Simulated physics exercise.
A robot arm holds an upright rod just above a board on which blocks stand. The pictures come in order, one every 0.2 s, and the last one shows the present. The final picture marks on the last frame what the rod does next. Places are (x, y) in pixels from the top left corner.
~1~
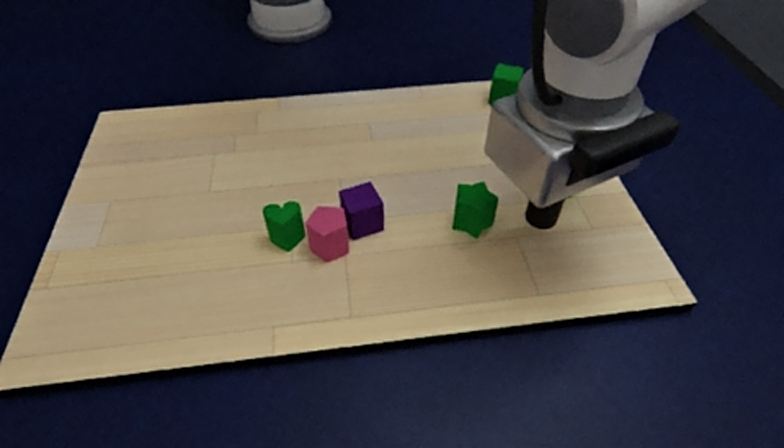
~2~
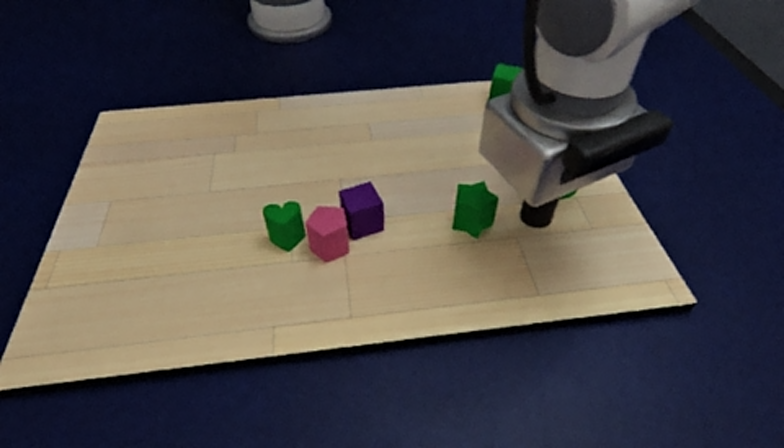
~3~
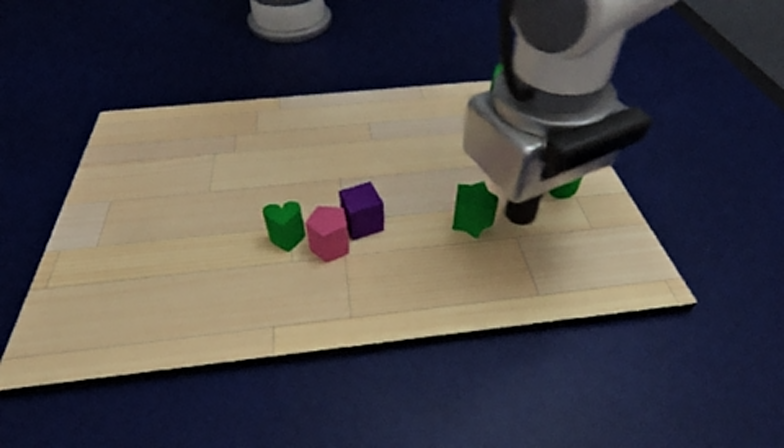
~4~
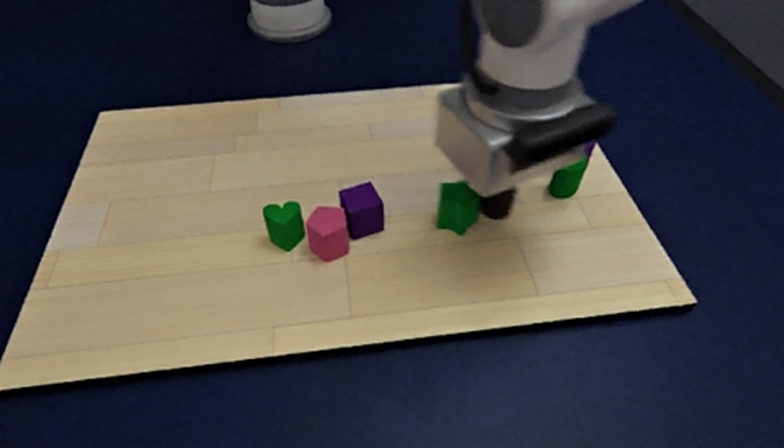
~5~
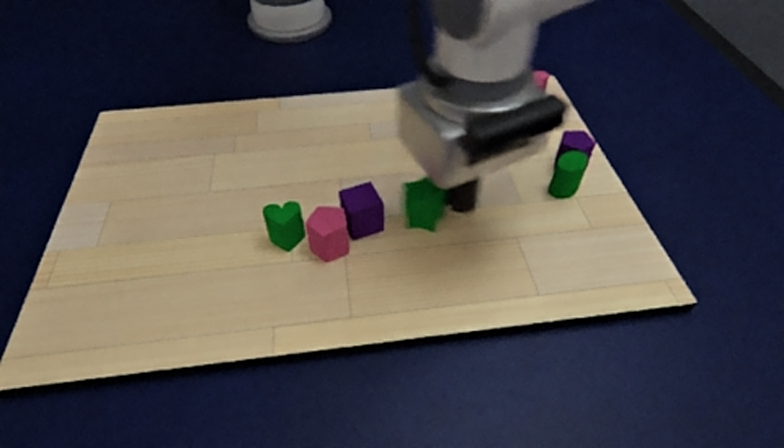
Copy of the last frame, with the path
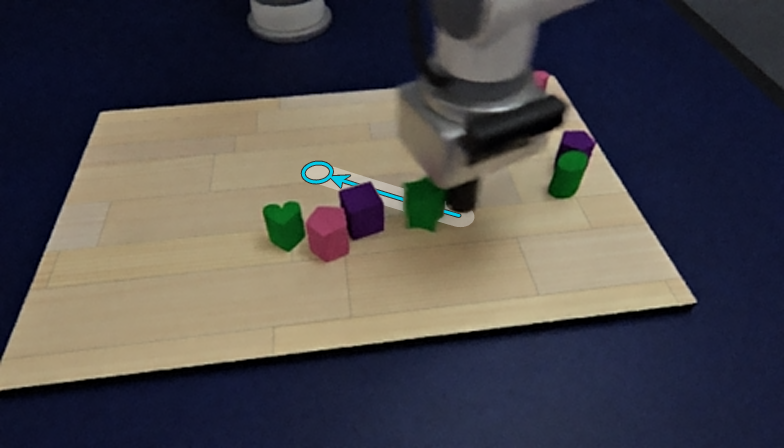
A robot arm moves left and pushes the green star across the board with its rod.
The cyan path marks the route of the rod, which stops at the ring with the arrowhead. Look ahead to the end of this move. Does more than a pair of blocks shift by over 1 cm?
Answer: Yes.
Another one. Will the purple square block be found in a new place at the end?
That would be a yes.
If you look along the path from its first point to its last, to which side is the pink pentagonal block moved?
Shifted left.
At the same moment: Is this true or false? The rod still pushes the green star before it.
That statement is not accurate.
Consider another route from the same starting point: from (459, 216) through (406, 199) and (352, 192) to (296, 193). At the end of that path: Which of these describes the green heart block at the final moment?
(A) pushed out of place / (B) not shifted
Choice B: Not shifted.
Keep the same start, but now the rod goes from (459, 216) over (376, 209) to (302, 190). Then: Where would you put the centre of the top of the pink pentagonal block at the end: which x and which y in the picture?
It is at (289, 235).
The drawn path runs from (459, 216) directly to (317, 172).
On the path given first. One third of the way, rod at (409, 188); pink pentagonal block at (320, 221); purple square block at (355, 201), turned 20° clockwise; green star at (389, 190), turned 75° anticlockwise.
Two thirds of the way, rod at (360, 173); pink pentagonal block at (313, 228); purple square block at (345, 207); green star at (370, 184), turned 110° anticlockwise.
At the end, rod at (315, 159); pink pentagonal block at (313, 228); purple square block at (345, 207); green star at (370, 184), turned 110° anticlockwise.
